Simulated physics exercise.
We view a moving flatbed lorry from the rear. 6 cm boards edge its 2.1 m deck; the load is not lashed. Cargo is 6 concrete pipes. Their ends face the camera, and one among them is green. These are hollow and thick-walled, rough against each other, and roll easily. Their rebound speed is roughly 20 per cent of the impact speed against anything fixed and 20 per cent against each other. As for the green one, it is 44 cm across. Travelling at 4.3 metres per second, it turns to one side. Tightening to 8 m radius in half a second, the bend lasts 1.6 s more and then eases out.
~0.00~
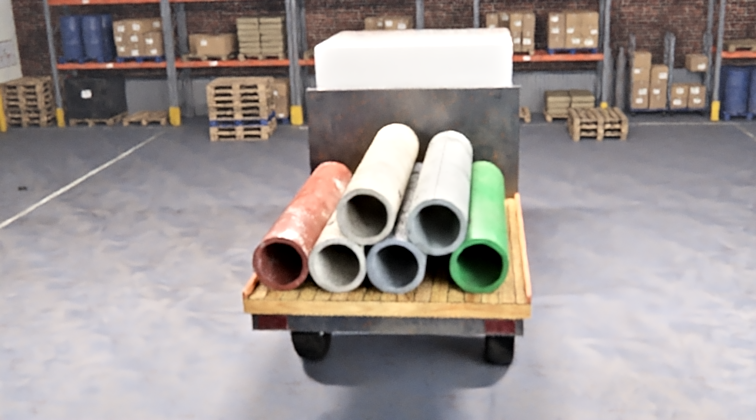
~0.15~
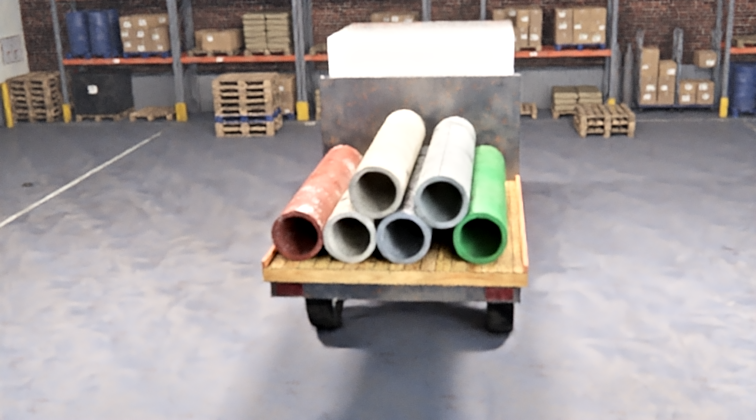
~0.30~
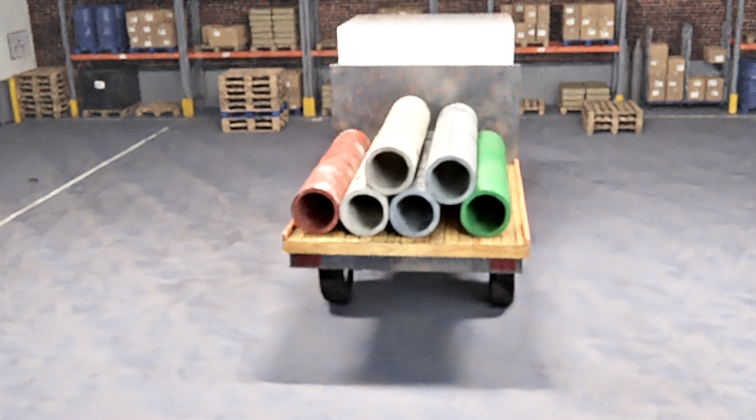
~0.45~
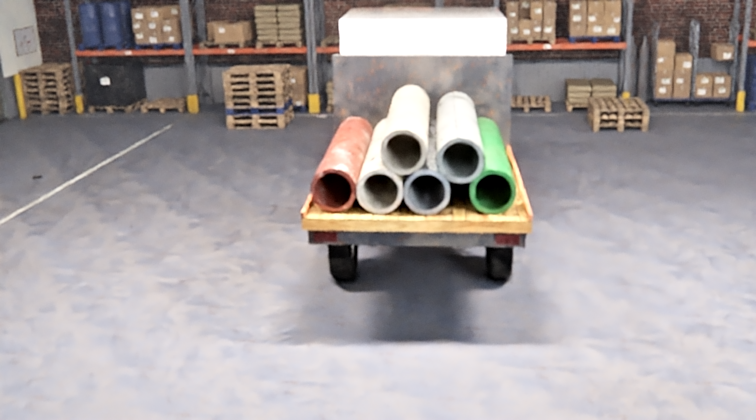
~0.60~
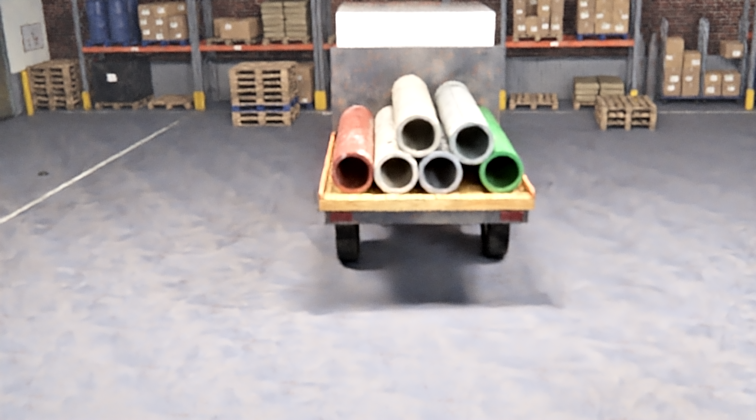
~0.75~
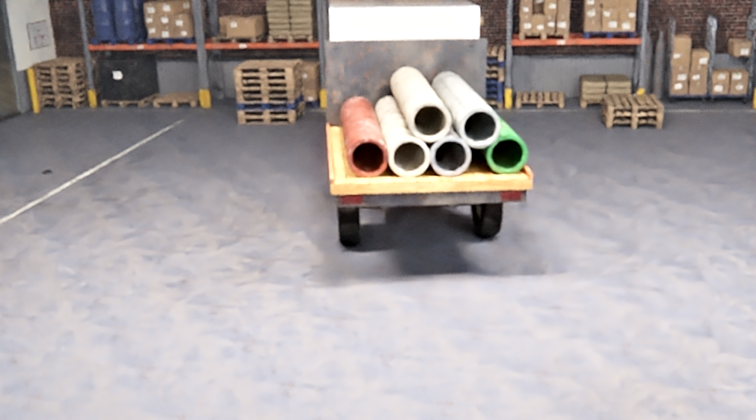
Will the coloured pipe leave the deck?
Yes.
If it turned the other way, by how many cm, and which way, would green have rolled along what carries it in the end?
Leftwards, around 15 cm.
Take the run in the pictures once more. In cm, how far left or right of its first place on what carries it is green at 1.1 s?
Green: 35 to the right.
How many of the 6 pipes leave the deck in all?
6 in all.
Then, 1.0 s in, green is on the deck, 10 cm from the right edge, rolling right; 0 off so far.
Then, 1.1 s in, green is on the deck, 5 cm from the right edge, rolling right; 0 off so far.
Then, 1.3 s in, green is over the right board and falling; 1 off so far.
In the end (3.4 s), green is over the right board and gone; 6 off so far.
